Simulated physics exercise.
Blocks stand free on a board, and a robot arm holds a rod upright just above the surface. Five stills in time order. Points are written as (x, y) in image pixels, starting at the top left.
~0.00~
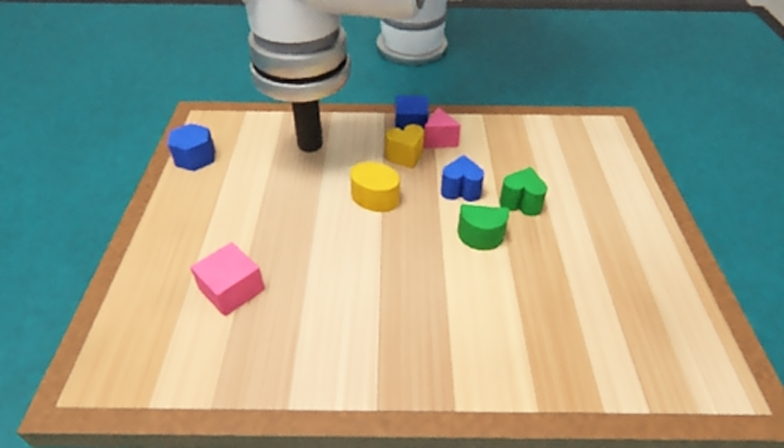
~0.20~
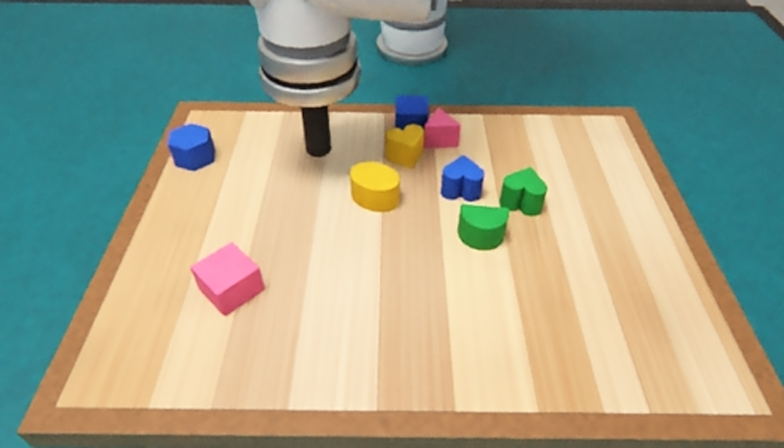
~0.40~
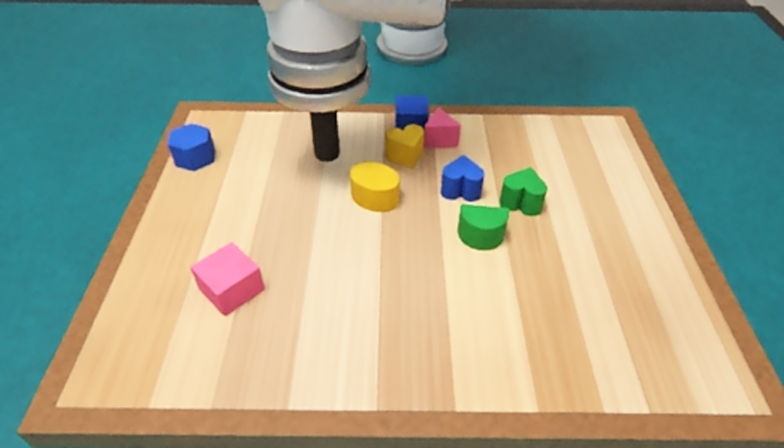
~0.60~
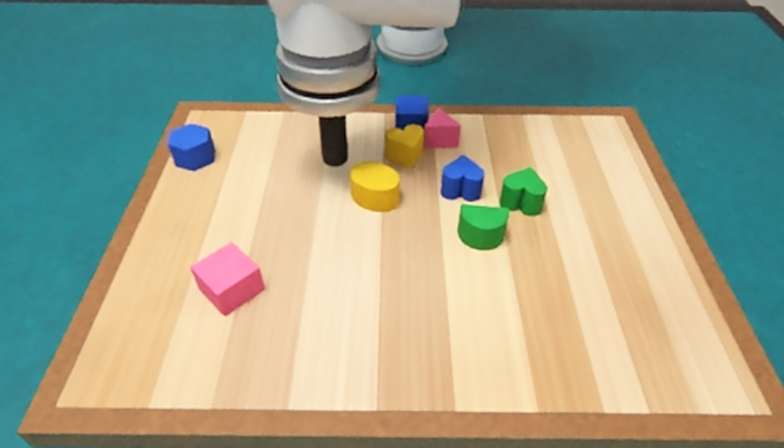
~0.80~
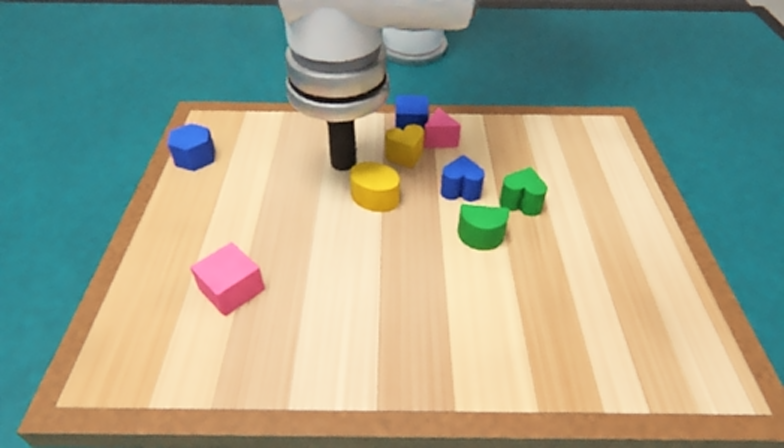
Robot arm moving a black rod slowly right and slightly nearer across a wooden board, the colourful blocks around it staying still.
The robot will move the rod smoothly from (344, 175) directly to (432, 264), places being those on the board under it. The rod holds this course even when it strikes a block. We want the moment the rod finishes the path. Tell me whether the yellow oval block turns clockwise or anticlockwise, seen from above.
Viewed from above: Anti-clockwise.
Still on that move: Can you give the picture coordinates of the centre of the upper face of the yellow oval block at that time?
It sits at (449, 211).
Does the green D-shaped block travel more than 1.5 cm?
No.
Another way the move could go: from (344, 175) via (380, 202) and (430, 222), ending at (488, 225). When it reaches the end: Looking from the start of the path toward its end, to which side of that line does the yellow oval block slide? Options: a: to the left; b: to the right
My answer is option b.
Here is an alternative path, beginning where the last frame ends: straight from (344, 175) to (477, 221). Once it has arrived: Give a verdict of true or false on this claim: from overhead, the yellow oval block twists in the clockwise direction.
The statement is correct.
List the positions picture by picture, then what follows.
Lower end of the rod at (310, 145), tops of blocks, yellow oval block at (375, 175), yellow heart at (406, 134), green D-shaped block at (485, 215), in the first picture.
Rod at (319, 150), blocks as before, in the second picture.
Rod at (327, 155), blocks as before, in the third picture.
Rod at (336, 159), blocks as before, in the fourth picture.
Rod at (344, 164), yellow oval block at (375, 175), yellow heart at (406, 134), green D-shaped block at (485, 215), in the fifth picture.
What follows on the original path. One third of the way, rod at (370, 191); yellow oval block at (405, 193), turned 25° anticlockwise.
Two thirds of the way, rod at (400, 220); yellow oval block at (440, 207), turned 80° anticlockwise.
At the end, rod at (434, 253); yellow oval block at (449, 211), turned 120° anticlockwise; yellow heart not moved; green D-shaped block at (492, 213), turned 25° clockwise.
